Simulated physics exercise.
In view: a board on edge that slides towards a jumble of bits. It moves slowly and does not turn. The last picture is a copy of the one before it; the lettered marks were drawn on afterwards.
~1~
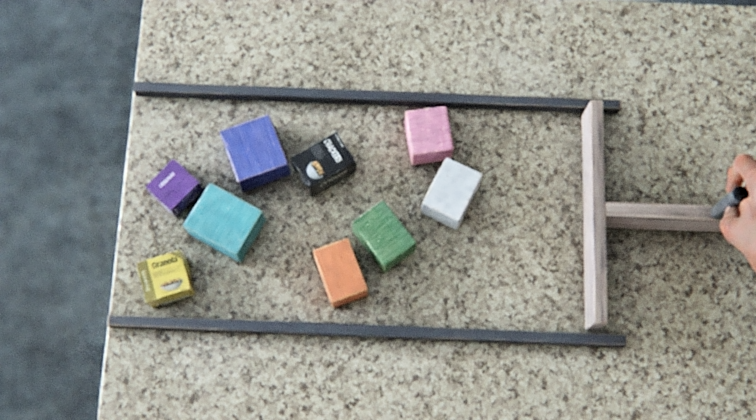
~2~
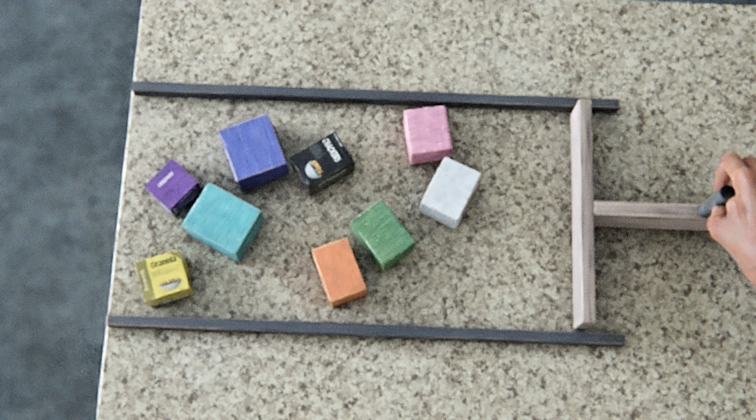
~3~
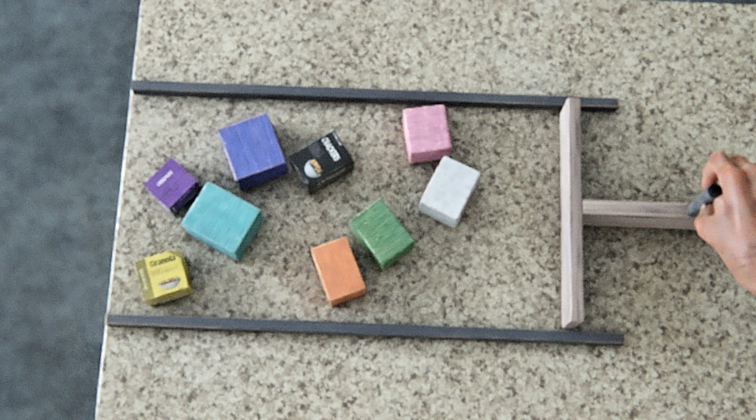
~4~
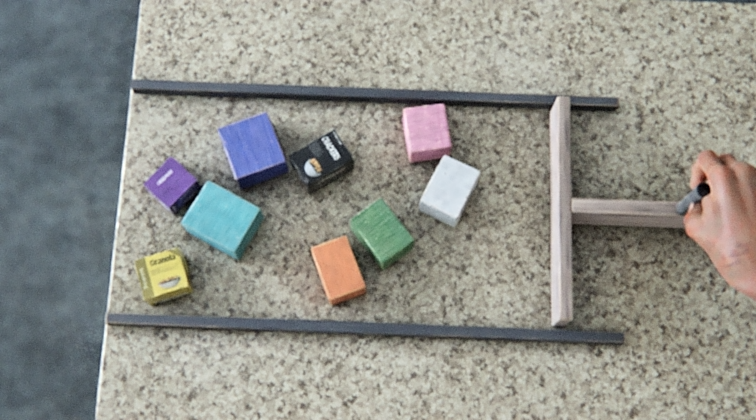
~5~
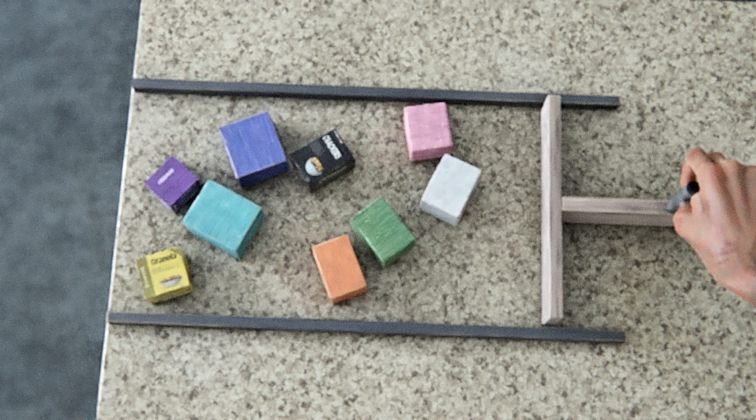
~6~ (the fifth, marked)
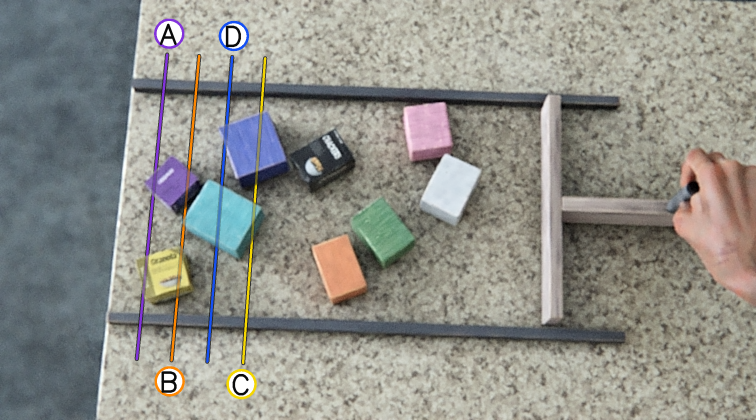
On a speckled countertop, a hand slowly sliding an upright wooden board leftward between dark rails towards scattered, motionless coloured blocks and packets.
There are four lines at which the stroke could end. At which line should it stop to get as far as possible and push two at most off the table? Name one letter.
The farthest such stop is D.
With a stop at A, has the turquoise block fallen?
Yes.
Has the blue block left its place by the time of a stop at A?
By then, yes.
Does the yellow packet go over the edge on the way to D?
No.
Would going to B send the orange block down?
No.
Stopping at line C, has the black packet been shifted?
Yes.
On the marked copy, A at (153, 201); B at (186, 202); C at (255, 204); D at (220, 203).
Taking D. A third of the way, board (434, 198); pink block (407, 131); white block (406, 188).
Two thirds of the way, board (313, 194); purple packet (159, 192); blue block (189, 141).
When it is over, board (220, 190); purple packet over the edge; blue block over the edge; two fallen.
As for the rest, A drops five; B drops five; C is within the limit but short.
